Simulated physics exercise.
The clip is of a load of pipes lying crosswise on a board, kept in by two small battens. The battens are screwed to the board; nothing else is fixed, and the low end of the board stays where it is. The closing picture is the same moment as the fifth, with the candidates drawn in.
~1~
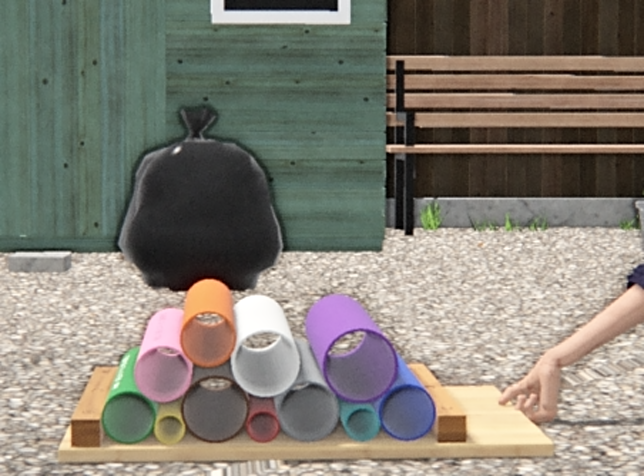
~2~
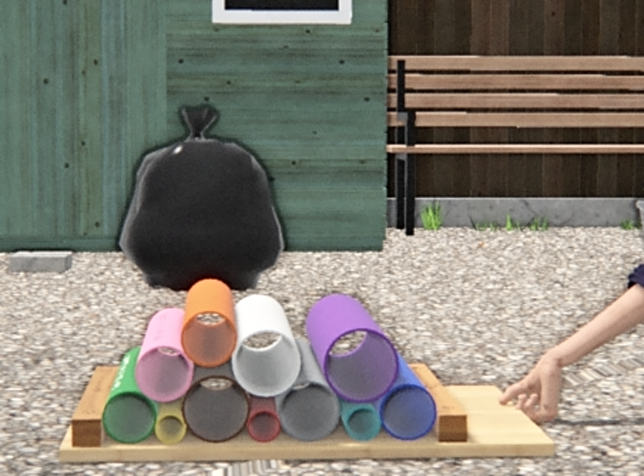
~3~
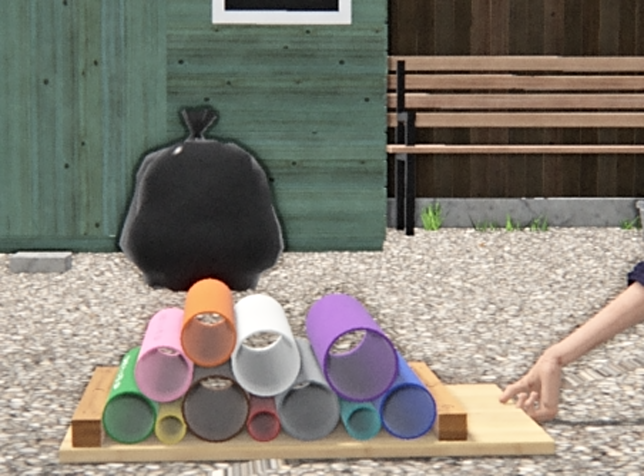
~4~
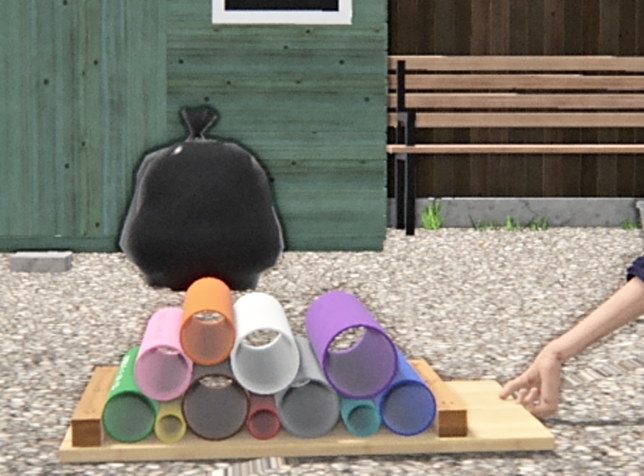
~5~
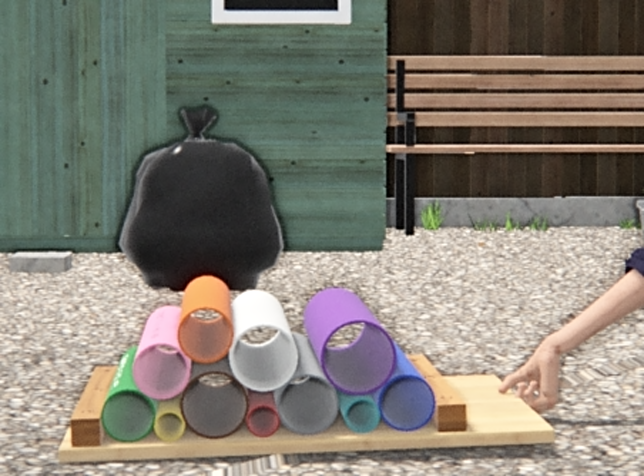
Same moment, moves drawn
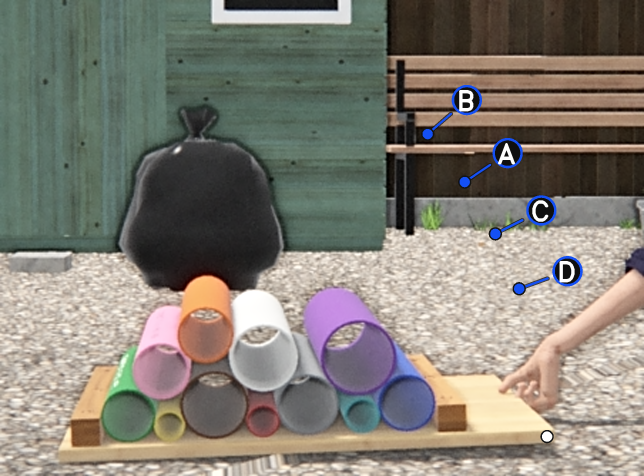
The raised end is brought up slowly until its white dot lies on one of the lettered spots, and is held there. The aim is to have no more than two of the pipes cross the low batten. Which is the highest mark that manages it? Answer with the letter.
Up to B.
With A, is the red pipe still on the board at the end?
Yes, with A.
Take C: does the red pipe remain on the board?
The red pipe: Yes.
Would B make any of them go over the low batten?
Yes.
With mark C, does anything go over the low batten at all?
At C: No.
On the marked copy, A at (465, 182); B at (428, 134); C at (495, 234); D at (519, 289); the white dot at (547, 437).
Taking B. A third of the way, board at 21°.
Two thirds of the way, board at 40°.
When it is over, board at 41°, two over the low batten (pink, orange).
As for the rest, A two over the low batten (pink, orange); C none over the low batten; D none over the low batten.
